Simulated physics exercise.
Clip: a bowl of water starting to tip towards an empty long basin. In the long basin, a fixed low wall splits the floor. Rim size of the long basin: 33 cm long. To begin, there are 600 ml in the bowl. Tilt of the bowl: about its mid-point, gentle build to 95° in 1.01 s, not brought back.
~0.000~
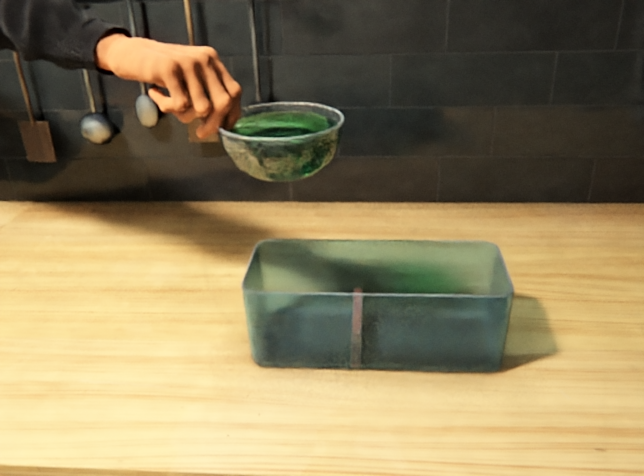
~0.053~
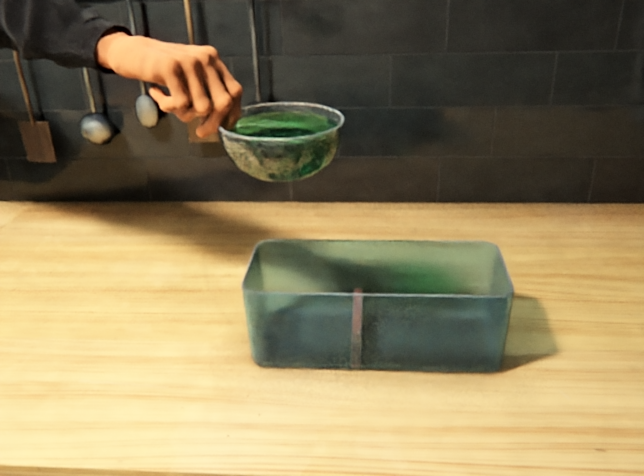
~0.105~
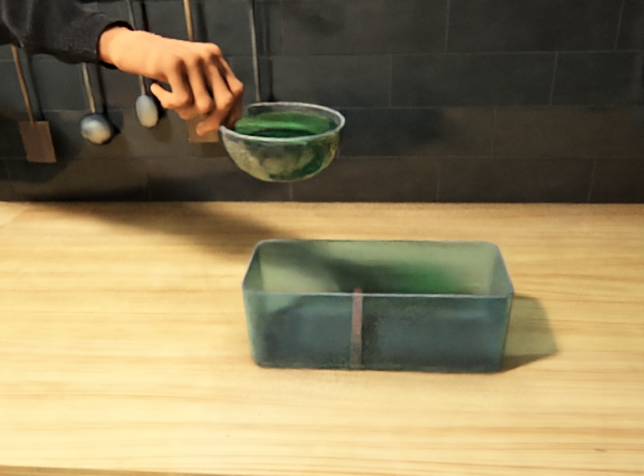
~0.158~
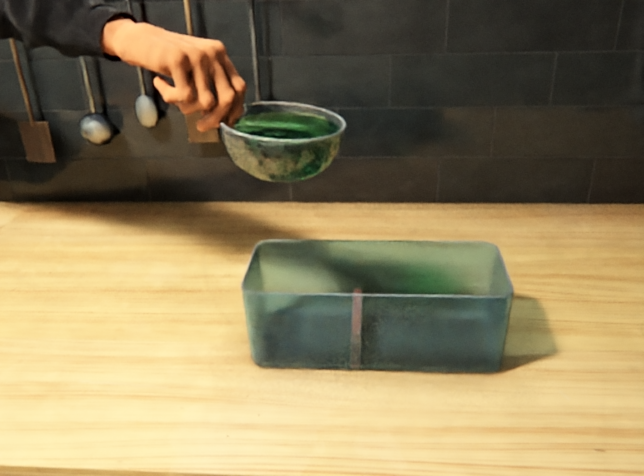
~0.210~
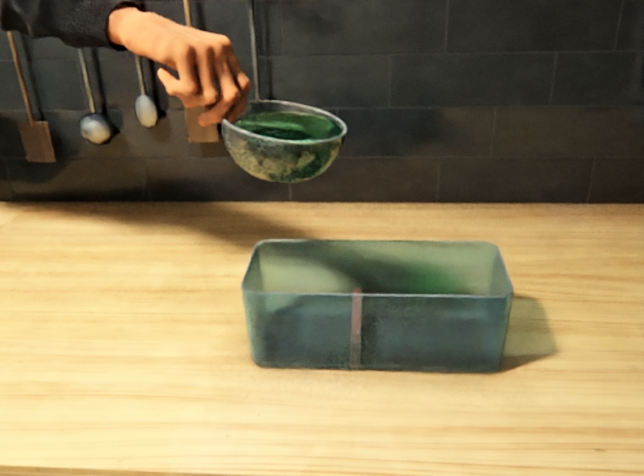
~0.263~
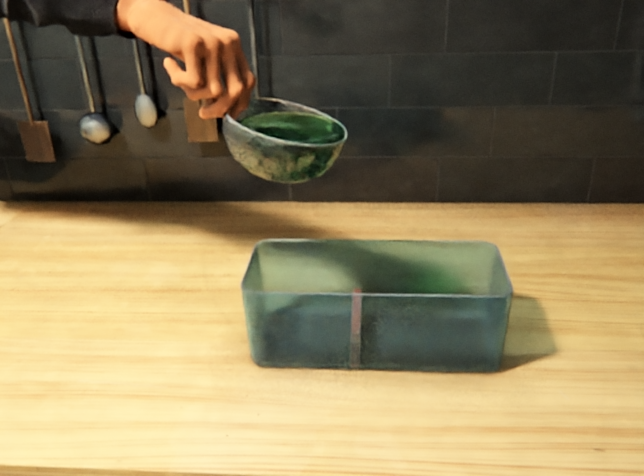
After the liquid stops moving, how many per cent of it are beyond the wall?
About 88 per cent.
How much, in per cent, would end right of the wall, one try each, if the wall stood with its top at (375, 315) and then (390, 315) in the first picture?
Respectively close to 75 and 65 %.
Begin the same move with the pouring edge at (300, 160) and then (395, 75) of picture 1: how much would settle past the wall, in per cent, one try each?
Result: 40 per cent, then 95 per cent.
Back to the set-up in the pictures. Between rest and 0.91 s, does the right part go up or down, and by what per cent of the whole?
It rises by about 4.
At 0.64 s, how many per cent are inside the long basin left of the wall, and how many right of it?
0 per cent left and 22 right, roughly.
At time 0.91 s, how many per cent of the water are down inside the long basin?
88 per cent, give or take a little.
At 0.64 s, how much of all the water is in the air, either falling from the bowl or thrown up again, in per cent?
Estimate: Some 44 % of the total.
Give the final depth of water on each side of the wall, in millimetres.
Roughly 4 mm on the left side and 22 mm on the right side.
By 0.64 s the tilt is 66° and 34 per cent is still to pour, 0 is left of the wall and 22 right of it.
By 0.91 s the tilt is 93° and 3 per cent is still to pour, 5 is left of the wall and 84 right of it.
By 1.20 s the tilt is 95° and 0 per cent is still to pour, 10 is left of the wall and 89 right of it.
By 1.51 s the tilt is 95° and 0 per cent is still to pour, 11 is left of the wall and 88 right of it.
At rest 11 per cent lies left of the wall, 88 right of it and 1 outside.
